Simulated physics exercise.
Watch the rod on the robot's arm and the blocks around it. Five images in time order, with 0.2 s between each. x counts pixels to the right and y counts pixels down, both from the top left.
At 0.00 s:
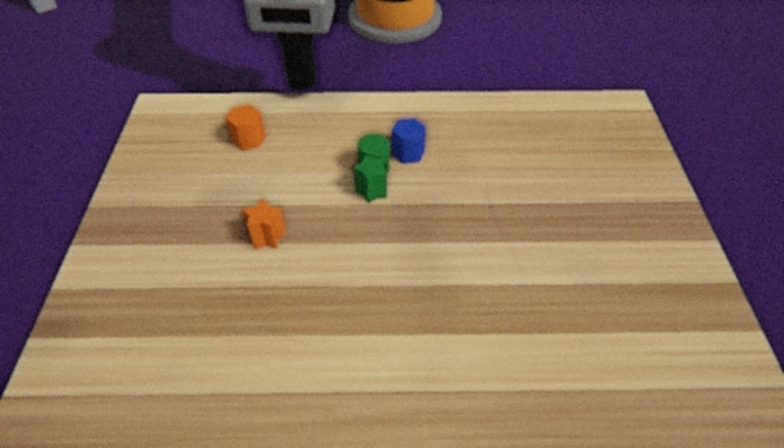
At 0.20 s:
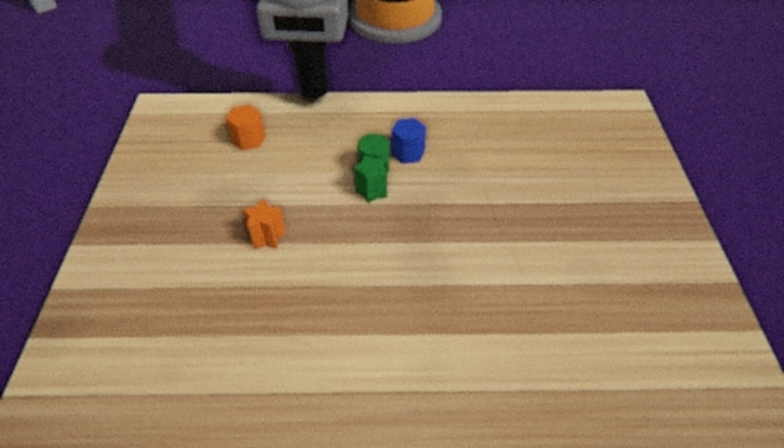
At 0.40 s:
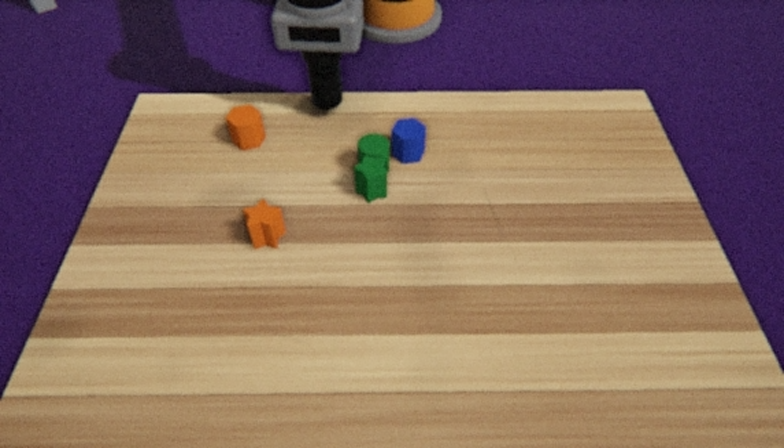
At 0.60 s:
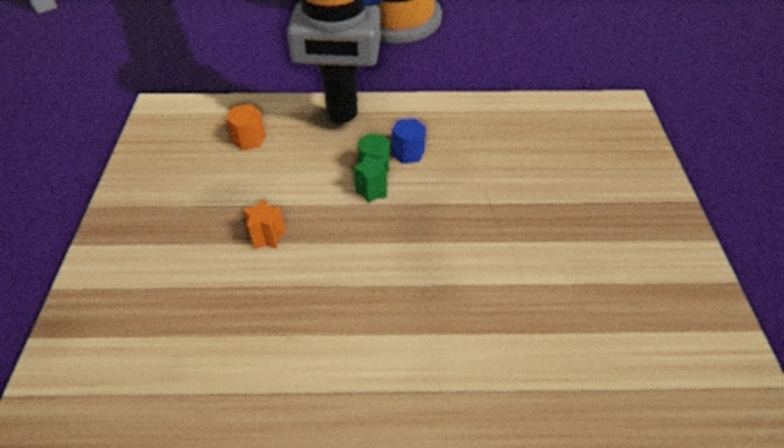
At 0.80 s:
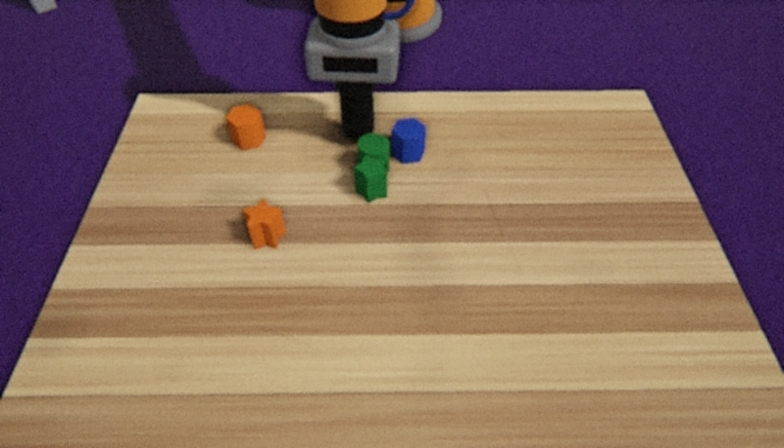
On a striped wooden board, a robot's black rod moves down and right toward still blocks.
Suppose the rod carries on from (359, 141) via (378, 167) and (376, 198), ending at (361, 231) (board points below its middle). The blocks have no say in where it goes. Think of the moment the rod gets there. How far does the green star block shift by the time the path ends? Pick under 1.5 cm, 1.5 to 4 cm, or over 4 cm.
It is going to finish beyond 4 cm from where it is now.
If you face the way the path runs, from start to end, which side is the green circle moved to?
It shifts leftward.
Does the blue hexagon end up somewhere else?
I expect not.
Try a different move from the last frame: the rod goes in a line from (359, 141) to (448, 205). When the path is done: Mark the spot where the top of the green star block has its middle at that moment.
By then it is at (367, 183).
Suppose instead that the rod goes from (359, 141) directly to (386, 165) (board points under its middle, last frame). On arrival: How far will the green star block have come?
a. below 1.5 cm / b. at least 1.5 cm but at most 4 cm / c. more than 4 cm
Letter b.
The first path, step by step. One third of the way, rod (377, 156); green star block (371, 183), turned 15° clockwise; green circle (385, 164).
Two thirds of the way, rod (376, 187); green star block (364, 200), turned 60° clockwise; green circle (395, 194).
At the end, rod (360, 221); green star block (350, 232), turned 70° clockwise; green circle (397, 209); blue hexagon still.
